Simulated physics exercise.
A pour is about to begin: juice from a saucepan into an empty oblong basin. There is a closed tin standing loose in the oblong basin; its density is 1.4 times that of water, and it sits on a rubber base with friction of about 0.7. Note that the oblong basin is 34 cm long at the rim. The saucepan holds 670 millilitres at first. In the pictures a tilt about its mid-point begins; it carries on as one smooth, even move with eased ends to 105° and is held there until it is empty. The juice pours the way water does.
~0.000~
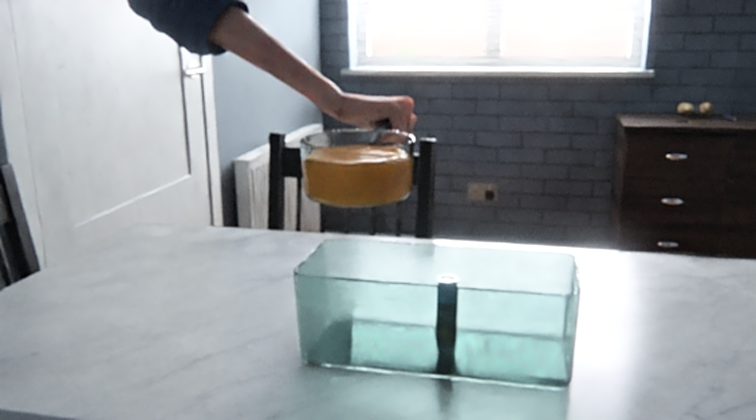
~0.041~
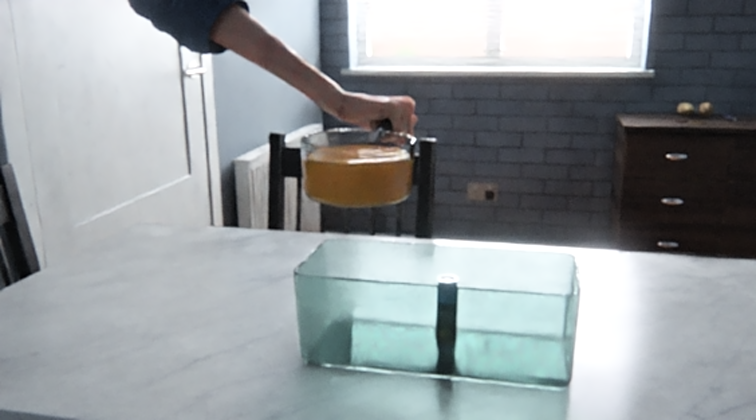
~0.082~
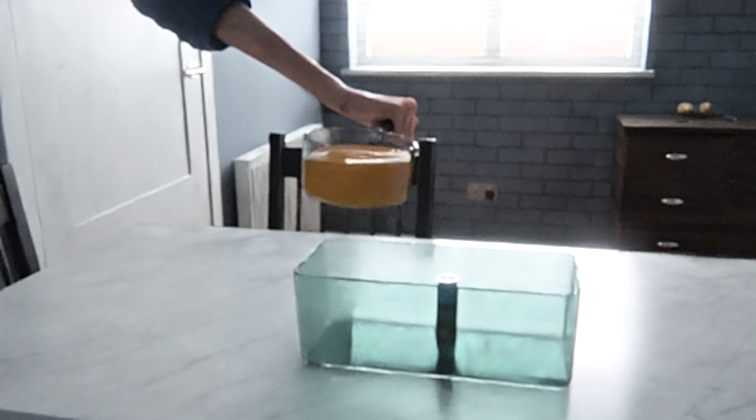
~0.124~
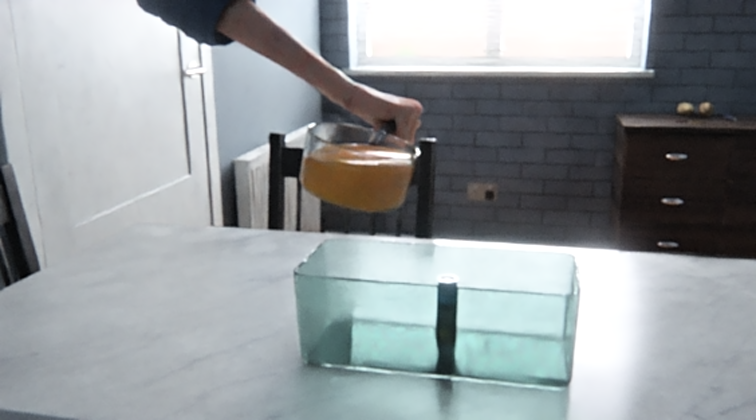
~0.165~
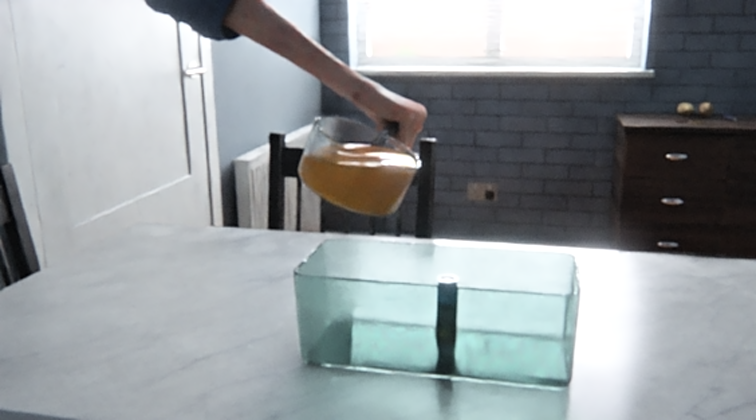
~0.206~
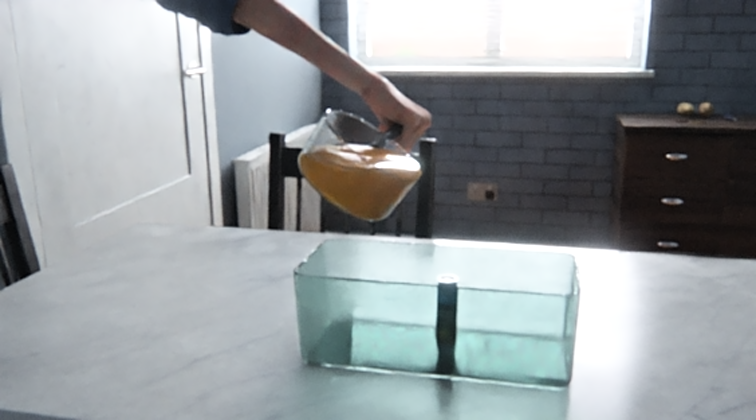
To begin with, a hand holds a clear glass saucepan of orange juice level above an oblong, greenish see-through basin with a dark tin in it, on a pale marbled table. The hand then tilts the saucepan gradually, its right side dipping, and the juice shifts inside as the lean grows steeper.
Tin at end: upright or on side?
On side.
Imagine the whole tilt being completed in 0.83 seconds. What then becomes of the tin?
The tin stays on its base.
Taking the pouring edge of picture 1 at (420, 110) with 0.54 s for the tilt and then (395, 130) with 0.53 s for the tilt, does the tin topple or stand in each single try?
In the first try it remains standing; in the second it comes down.
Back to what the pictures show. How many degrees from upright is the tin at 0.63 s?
It leans about 0° from upright.
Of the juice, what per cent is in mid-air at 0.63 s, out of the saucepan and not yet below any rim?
Around 5 percent of it is airborne.
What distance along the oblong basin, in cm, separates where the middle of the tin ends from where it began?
It finishes around 7.5 cm from where it began.
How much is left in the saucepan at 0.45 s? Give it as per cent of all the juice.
Around 22 in a hundred.
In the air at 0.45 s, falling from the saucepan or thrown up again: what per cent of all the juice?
Roughly 40 percent.
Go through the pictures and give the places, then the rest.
It leans 0°; its right rim is at (412, 142); the juice meets the walls at (309, 152) and (411, 156); the oblong basin's rim runs from (310, 257) to (578, 275); the tin's top is at (448, 282), in the first frame.
It leans 2°; its right rim is at (413, 144); the juice meets the walls at (309, 152) and (411, 156), in the second frame.
It leans 6°; its right rim is at (415, 149); the juice meets the walls at (309, 151) and (412, 158), in the third frame.
It leans 14°; its right rim is at (417, 157); the juice meets the walls at (311, 151) and (414, 160), in the fourth frame.
It leans 24°; its right rim is at (418, 167); the juice meets the walls at (309, 150) and (417, 161), in the fifth frame.
It leans 36°; its right rim is at (416, 179); the juice meets the walls at (306, 148) and (408, 166); 2 per cent is over the edge, in the sixth frame.
By 0.45 s the tilt is 100° and 23 per cent is still to pour; the tin stands where it began.
By 0.63 s the tilt is 105° and 5 per cent is still to pour; the tin stands 1 cm from where it began.
By 0.82 s the tilt is 105° and 0 per cent is still to pour; the tin leans 39°.
By 1.02 s the tilt is 105° and 0 per cent is still to pour; the tin lies on its side.
At rest the tin lies on its side.
